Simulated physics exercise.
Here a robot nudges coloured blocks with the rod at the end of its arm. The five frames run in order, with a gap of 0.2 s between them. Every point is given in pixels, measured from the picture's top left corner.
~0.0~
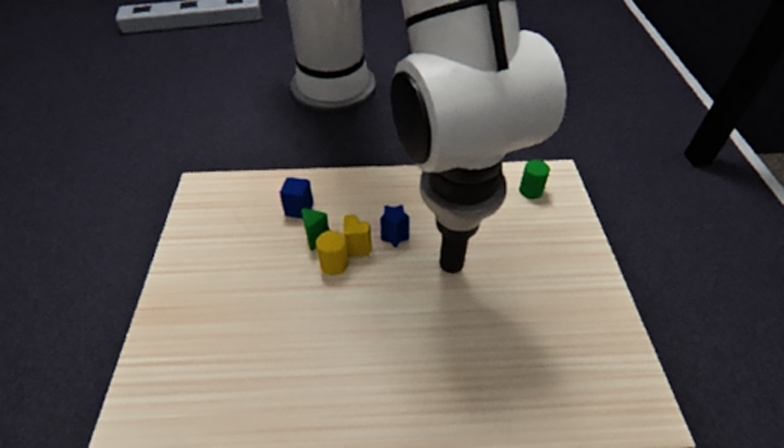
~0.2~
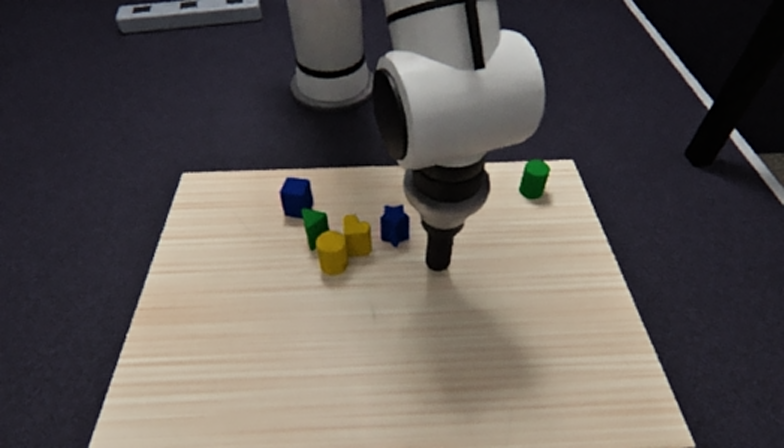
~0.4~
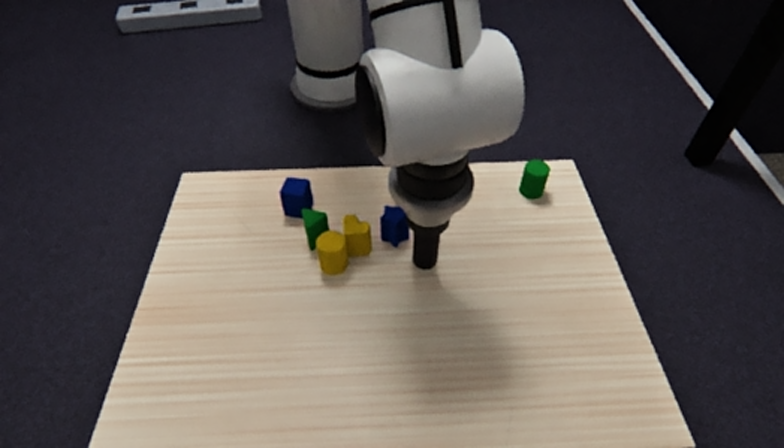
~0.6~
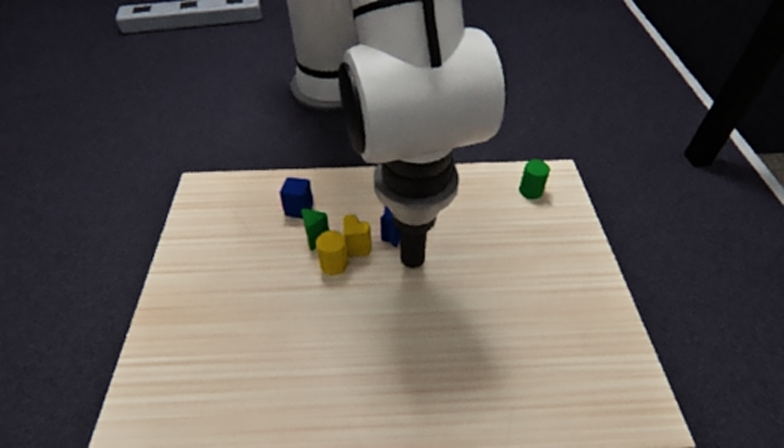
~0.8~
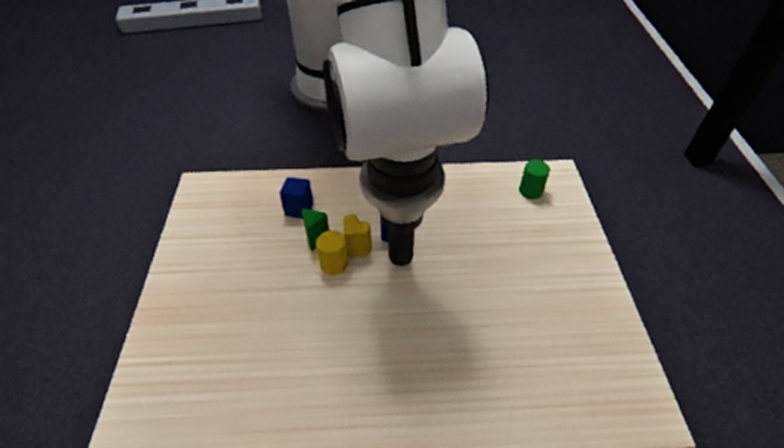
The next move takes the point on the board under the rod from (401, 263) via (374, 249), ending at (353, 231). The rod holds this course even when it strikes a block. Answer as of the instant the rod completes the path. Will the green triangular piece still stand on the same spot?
In short: No.
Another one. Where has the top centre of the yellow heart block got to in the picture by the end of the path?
It will likely be found at (324, 212).
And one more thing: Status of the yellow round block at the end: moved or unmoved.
The yellow round block keeps its place.
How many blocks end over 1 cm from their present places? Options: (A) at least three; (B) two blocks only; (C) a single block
Answer: B.
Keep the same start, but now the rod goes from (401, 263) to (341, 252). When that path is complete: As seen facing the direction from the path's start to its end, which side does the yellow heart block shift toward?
It moves right.
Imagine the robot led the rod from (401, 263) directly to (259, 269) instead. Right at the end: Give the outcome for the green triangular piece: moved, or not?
That block is going to be left alone.
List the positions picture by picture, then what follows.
Rod tip at (452, 264); block tops, green triangular piece at (312, 216); yellow round block at (331, 241); yellow heart block at (355, 225); blue star block at (395, 213), in the first frame.
Rod at (438, 262); blocks unchanged, in the second frame.
Rod at (425, 260); blocks unchanged, in the third frame.
Rod at (413, 258); blocks unchanged, in the fourth frame.
Rod at (401, 257); green triangular piece at (312, 216); yellow round block at (331, 241); yellow heart block at (355, 225); blue star block hidden, in the fifth frame.
The first path, step by step. Halfway along, rod at (373, 242); yellow heart block at (345, 221), turned 20° anticlockwise.
At the end, rod at (352, 225); green triangular piece at (298, 215), turned 40° anticlockwise; yellow round block in place; yellow heart block at (324, 212), turned 65° anticlockwise; blue star block in place.
